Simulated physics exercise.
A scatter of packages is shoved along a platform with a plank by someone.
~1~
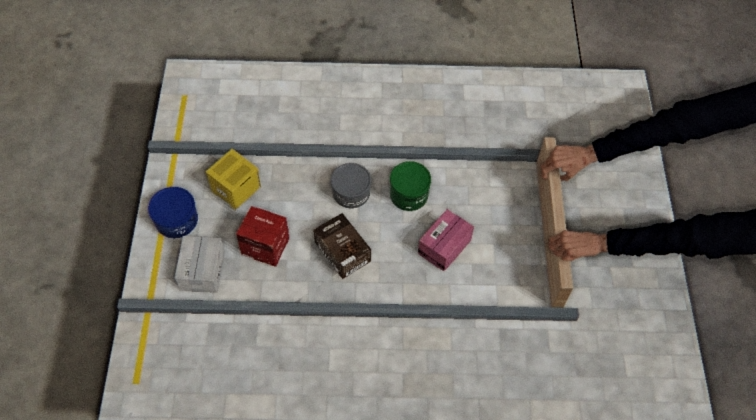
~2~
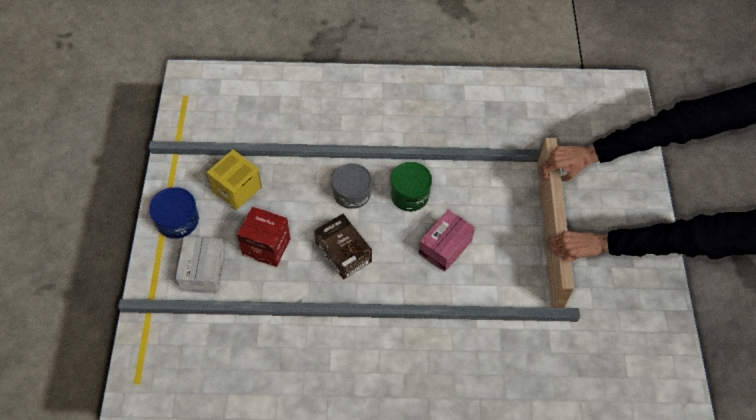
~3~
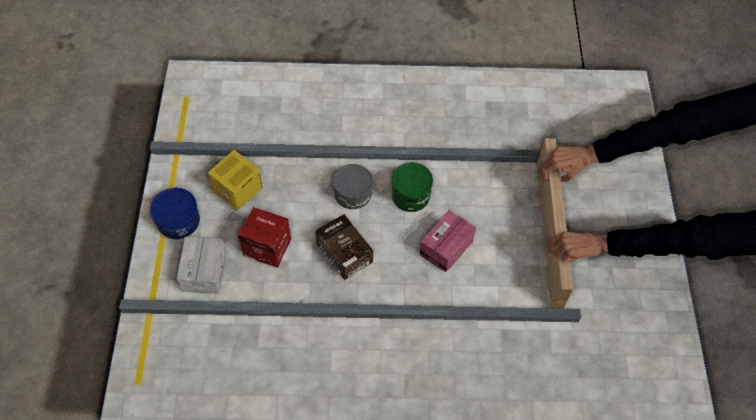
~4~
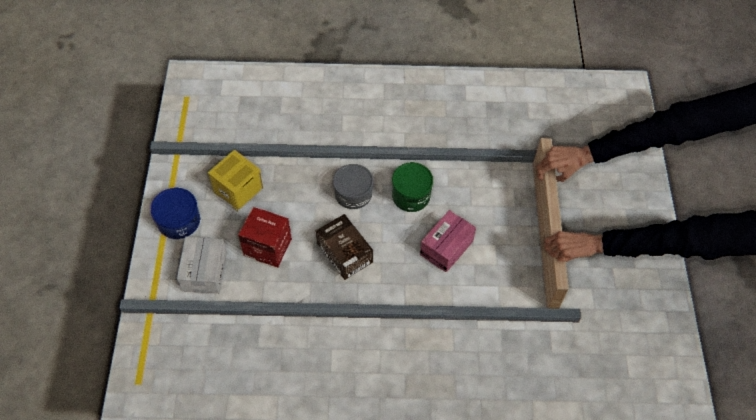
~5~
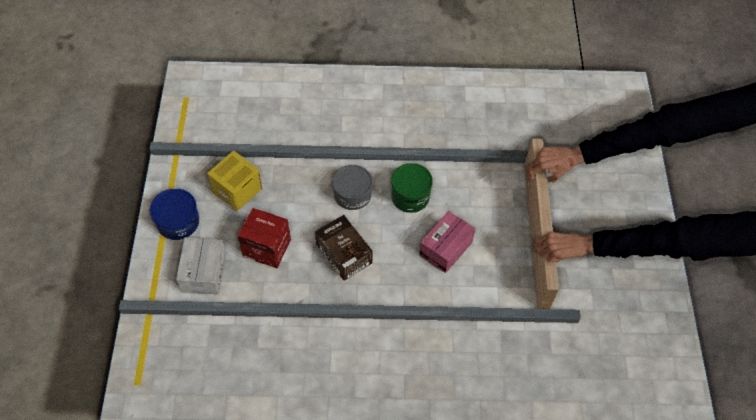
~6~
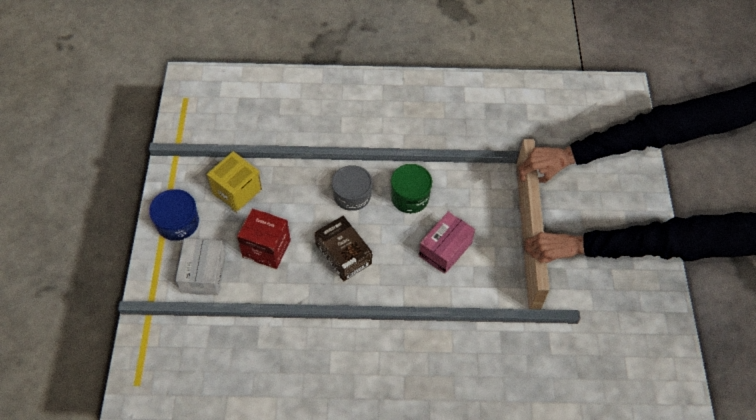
Two hands in dark sleeves grip an upright wooden plank at the right of a pale, brick-patterned platform, seen from above. Between two grey rails sit pink, brown, red, yellow and white boxes and green, grey and blue pails, the blue one beside a yellow line at left. The hands first barely move the plank, then slide it slightly left, while the packages and view stay still.
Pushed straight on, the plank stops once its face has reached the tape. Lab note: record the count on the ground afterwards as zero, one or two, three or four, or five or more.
Count on ground: Five or more.
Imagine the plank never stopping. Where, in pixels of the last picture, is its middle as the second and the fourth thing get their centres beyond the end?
Its middle is near (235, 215) and then near (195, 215).
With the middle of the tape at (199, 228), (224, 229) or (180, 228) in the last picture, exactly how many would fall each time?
In order, 3, 3 and 6.
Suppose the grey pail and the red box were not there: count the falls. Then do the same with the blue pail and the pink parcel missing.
4 for the first case, 3 for the second.
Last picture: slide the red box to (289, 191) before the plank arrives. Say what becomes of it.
In that case it ends up off.
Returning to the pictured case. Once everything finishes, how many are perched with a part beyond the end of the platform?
The total here is 2.
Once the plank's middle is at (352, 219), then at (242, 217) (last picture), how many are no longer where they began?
First 5 and then 8.
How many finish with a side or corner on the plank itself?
Counting them up gives 2.
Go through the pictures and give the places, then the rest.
In the first frame, blue pail (174, 213); white box (200, 264); yellow tote (234, 180); plank (553, 221); tape (163, 225).
In the second frame, white box (201, 265); pink parcel (447, 241).
In the third frame, yellow tote (236, 181); green pail (412, 188).
In the fourth frame, blue pail (176, 214); red box (266, 237).
In the fifth frame, white box (202, 266); grey pail (353, 188).
In the sixth frame, blue pail (175, 215); white box (201, 267); yellow tote (235, 183); plank (532, 223); tape (164, 227).
A little later, none off yet; blue pail at rest near (175, 215); white box at rest near (201, 267); yellow tote at rest near (235, 183).
Next, none off yet; blue pail shifted a little near (165, 214); white box shifted about its own width near (162, 272); yellow tote shifted about its own width near (192, 180).
When it is over, the number that fall off is five or more; down, grey pail, brown box, red box, yellow tote, white box and blue pail.
